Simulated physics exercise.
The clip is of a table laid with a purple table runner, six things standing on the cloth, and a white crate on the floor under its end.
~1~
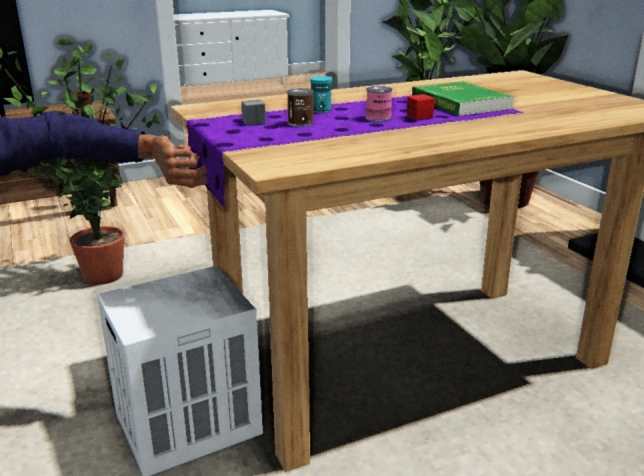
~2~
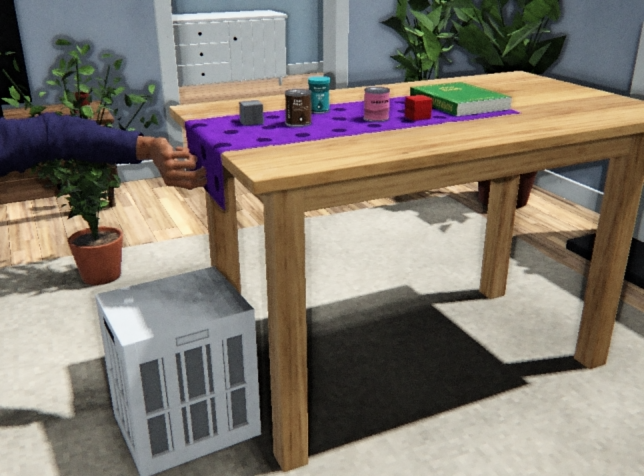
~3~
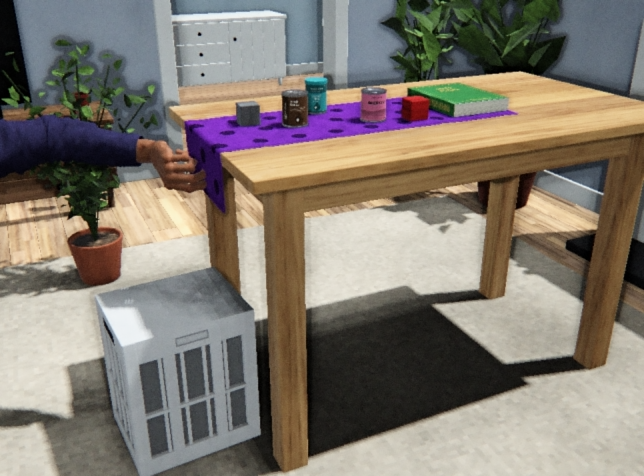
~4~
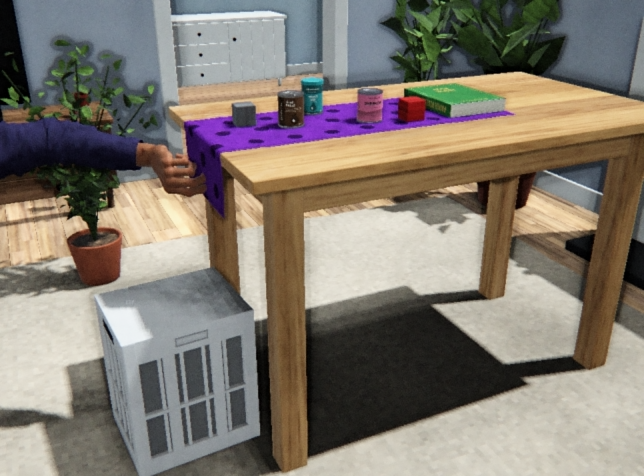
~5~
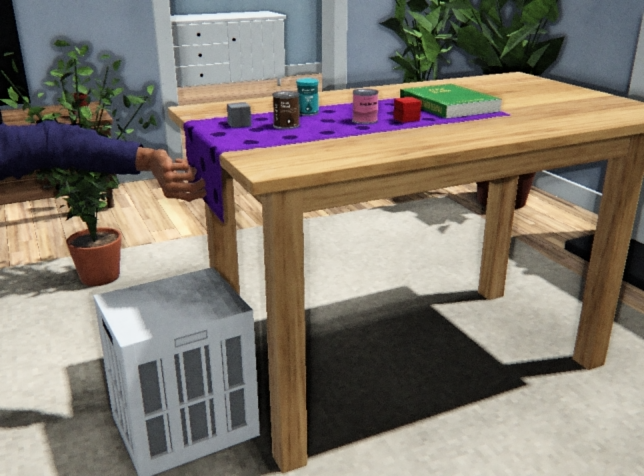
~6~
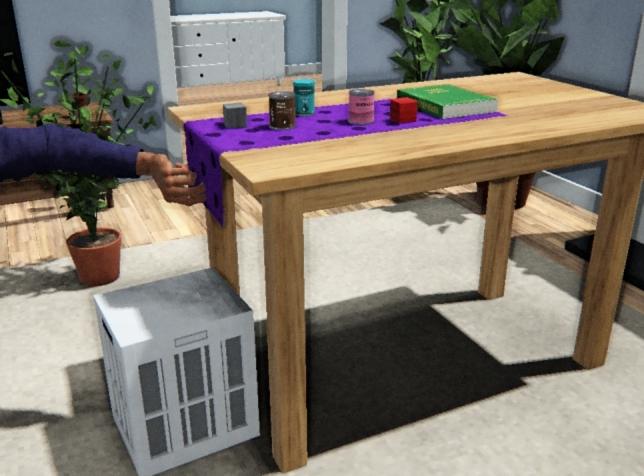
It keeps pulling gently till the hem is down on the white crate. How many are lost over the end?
Over the edge go two.
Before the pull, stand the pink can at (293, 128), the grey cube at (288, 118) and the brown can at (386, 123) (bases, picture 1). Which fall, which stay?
The pink can is carried off, the grey cube drops off, the brown can does not fall.
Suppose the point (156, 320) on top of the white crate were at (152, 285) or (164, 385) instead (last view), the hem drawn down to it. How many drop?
Then 1 and 4.
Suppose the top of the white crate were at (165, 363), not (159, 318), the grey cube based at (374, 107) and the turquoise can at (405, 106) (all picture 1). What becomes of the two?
The grey cube survives, the turquoise can survives.
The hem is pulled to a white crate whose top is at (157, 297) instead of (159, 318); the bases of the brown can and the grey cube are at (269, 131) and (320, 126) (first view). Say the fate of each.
The brown can tumbles off; the grey cube keeps its place on top.
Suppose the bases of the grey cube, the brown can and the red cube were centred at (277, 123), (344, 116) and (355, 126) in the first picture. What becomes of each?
The grey cube goes over; the brown can stays on; the red cube stays on.
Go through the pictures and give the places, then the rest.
In the first frame, hem (226, 210); grey cube (253, 102); brown can (300, 91); turquoise can (321, 78); pink can (379, 89); red cube (421, 97); top of the crate (160, 318).
In the second frame, hem (226, 210); grey cube (251, 102).
In the third frame, hem (225, 214); brown can (295, 92).
In the fourth frame, hem (225, 218); turquoise can (312, 80); top of the crate (157, 320).
In the fifth frame, hem (224, 223); pink can (365, 91).
In the sixth frame, hem (223, 228); grey cube (234, 105); brown can (282, 94); turquoise can (304, 81); pink can (362, 92); red cube (404, 100).
Early on, hem near (207, 248); grey cube gone.
Midway, hem on the crate; grey cube and brown can gone.
Finally, hem on the crate; grey cube and brown can gone. The table loses two.
